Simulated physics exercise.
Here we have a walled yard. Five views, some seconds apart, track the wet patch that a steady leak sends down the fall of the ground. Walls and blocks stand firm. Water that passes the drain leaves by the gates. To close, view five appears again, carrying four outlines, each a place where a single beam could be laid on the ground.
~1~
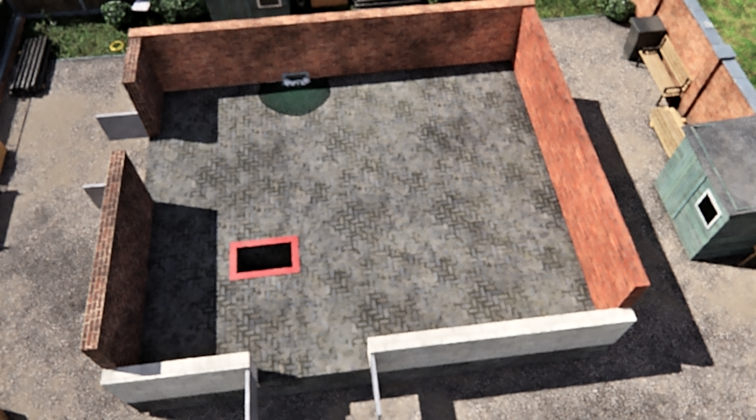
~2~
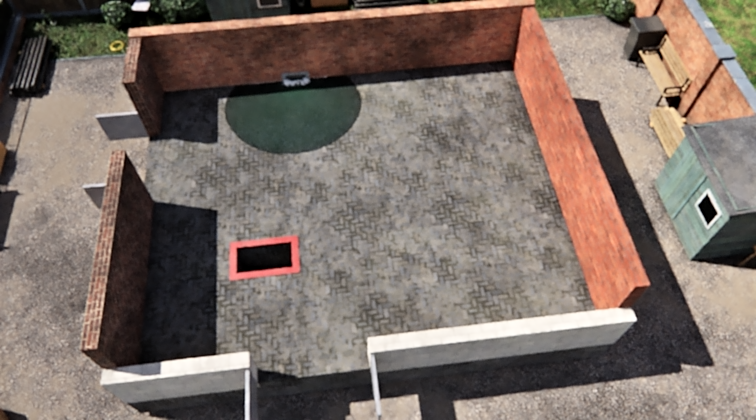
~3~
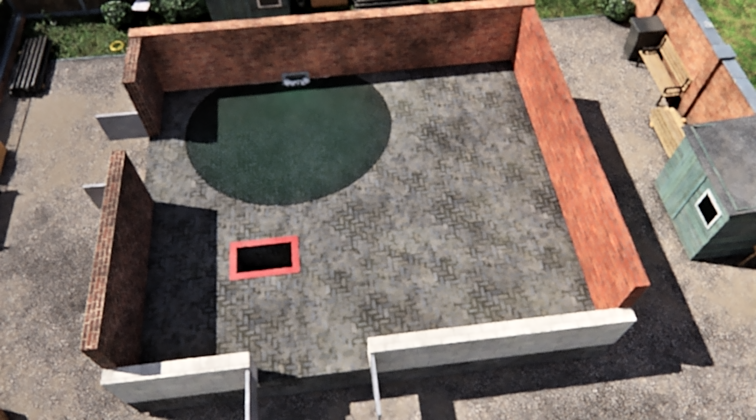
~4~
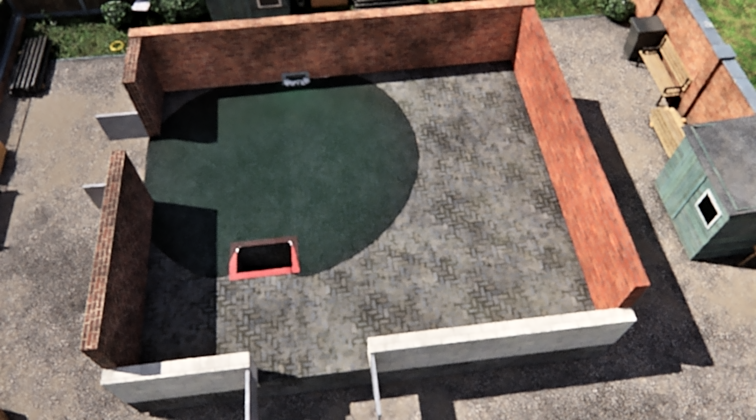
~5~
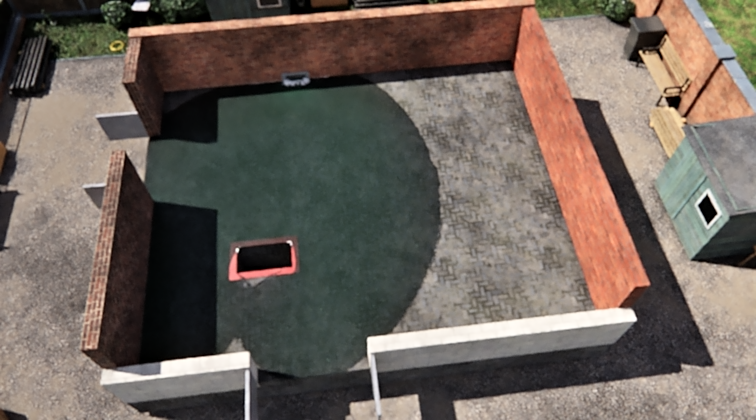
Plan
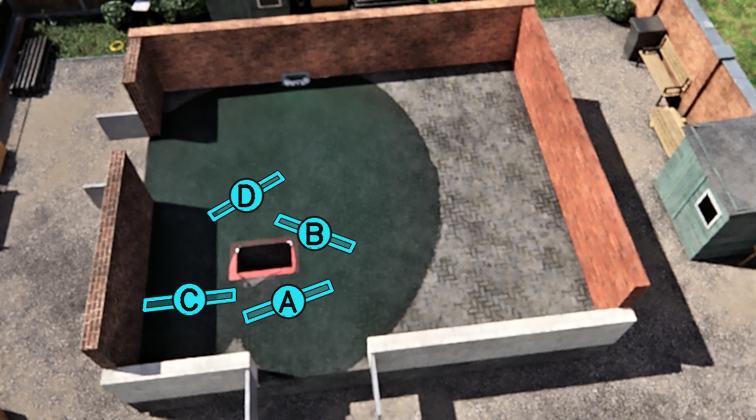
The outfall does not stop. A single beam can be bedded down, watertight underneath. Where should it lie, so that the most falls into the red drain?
C beats the others.
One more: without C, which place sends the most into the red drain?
The answer is A.
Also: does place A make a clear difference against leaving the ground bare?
No, it changes little.
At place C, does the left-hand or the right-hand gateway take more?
More leaves on the right.
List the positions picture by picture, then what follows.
The first picture shows outfall at (296, 76); red drain at (264, 257); open gate at (313, 362); open gate at (157, 167); front seen at (318, 106), 3 % of the ground wet; red drain still dry.
The second picture shows front seen at (256, 146), 10 % of the ground wet; red drain still dry.
The third picture shows front seen at (227, 193), 22 % of the ground wet; red drain still dry.
The fourth picture shows front seen at (175, 259), 40 % of the ground wet; red drain taking water.
The fifth picture shows front seen at (159, 339), 58 % of the ground wet; red drain taking water.
On the marked copy, A from (245, 317) to (330, 285); B from (277, 219) to (352, 247); C from (144, 305) to (234, 294); D from (211, 216) to (280, 176).
With A, about 29 % of the stream goes into the red drain, about 70 % out by the gates.
With B, about 17 % of the stream goes into the red drain, about 81 % out by the gates.
With C, about 48 % of the stream goes into the red drain, about 50 % out by the gates.
With D, about 21 % of the stream goes into the red drain, about 78 % out by the gates.
